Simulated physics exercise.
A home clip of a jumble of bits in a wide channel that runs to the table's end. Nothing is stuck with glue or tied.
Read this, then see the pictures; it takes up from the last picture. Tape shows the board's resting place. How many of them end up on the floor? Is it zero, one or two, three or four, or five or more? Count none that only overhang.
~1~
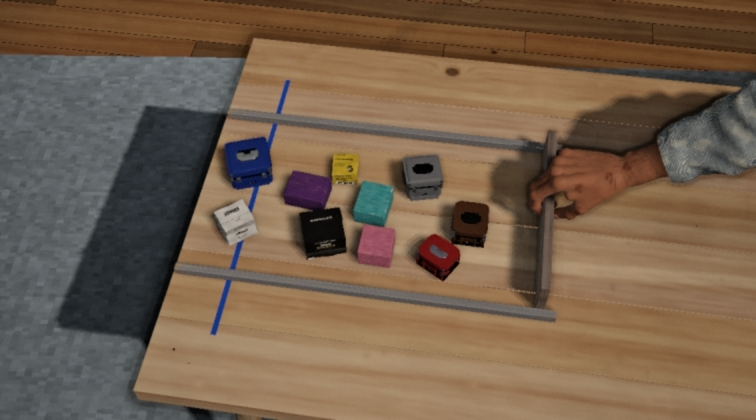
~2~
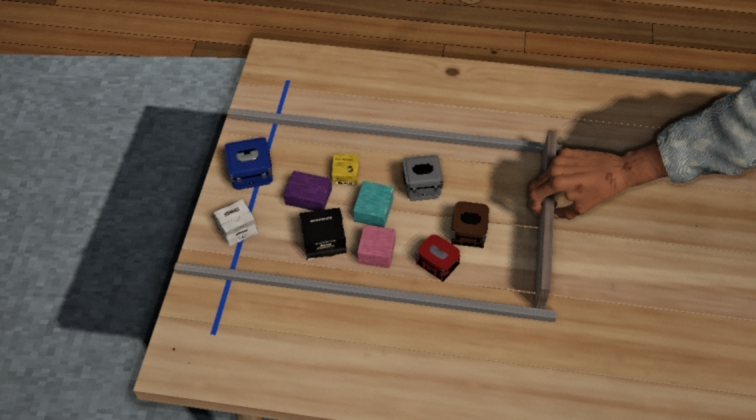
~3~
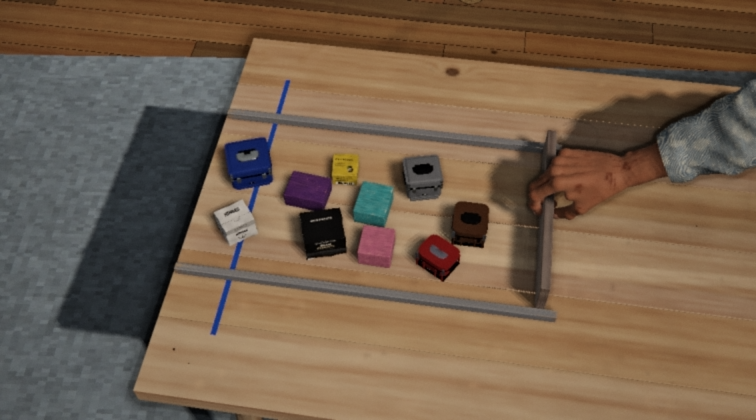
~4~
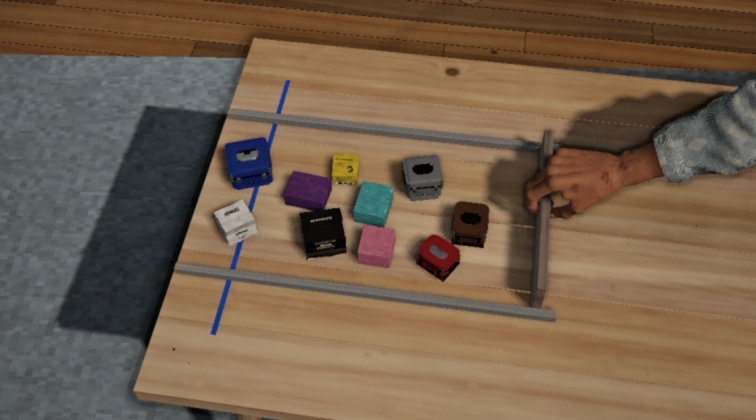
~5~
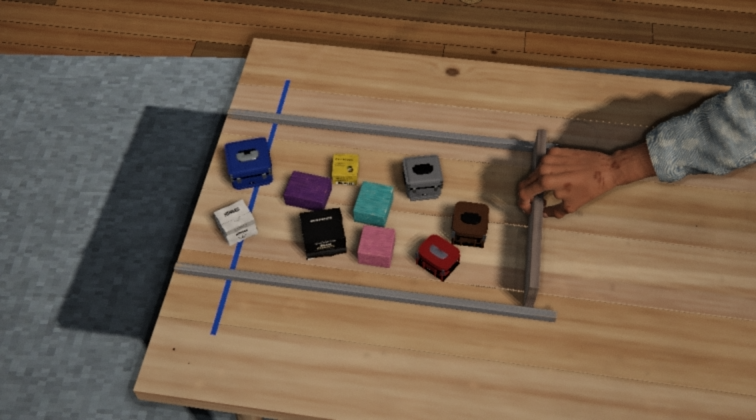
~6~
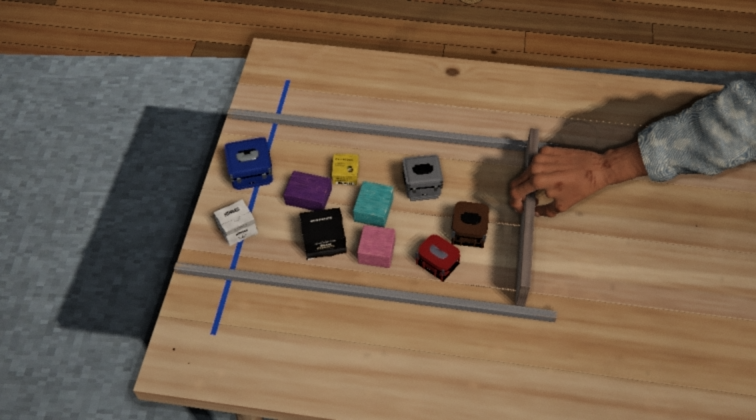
It is three or four.
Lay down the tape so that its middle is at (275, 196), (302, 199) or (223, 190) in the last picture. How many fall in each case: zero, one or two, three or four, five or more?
Taking the three places in turn, it would be either three or four; one or two; 5 or more.
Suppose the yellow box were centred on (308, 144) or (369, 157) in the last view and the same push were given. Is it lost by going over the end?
One place after the other: It keeps its spot; it keeps its spot.
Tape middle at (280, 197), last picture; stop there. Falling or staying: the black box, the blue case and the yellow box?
First the black box, which leaves the top, then the blue case, which leaves the top, and the yellow box, which stays on top.
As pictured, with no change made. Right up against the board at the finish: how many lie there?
3 end up touching it.
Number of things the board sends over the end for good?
Total count: 4.
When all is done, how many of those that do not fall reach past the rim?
Overhanging ones - 3.
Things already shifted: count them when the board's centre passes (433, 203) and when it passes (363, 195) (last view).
Tally: First 4; then 10.
Soon after, none off yet; blue case at rest near (249, 163); white box at rest near (236, 223); purple block at rest near (308, 191).
At rest, the number that fall off is three or four; fallen, black box, purple block, white box and blue case.
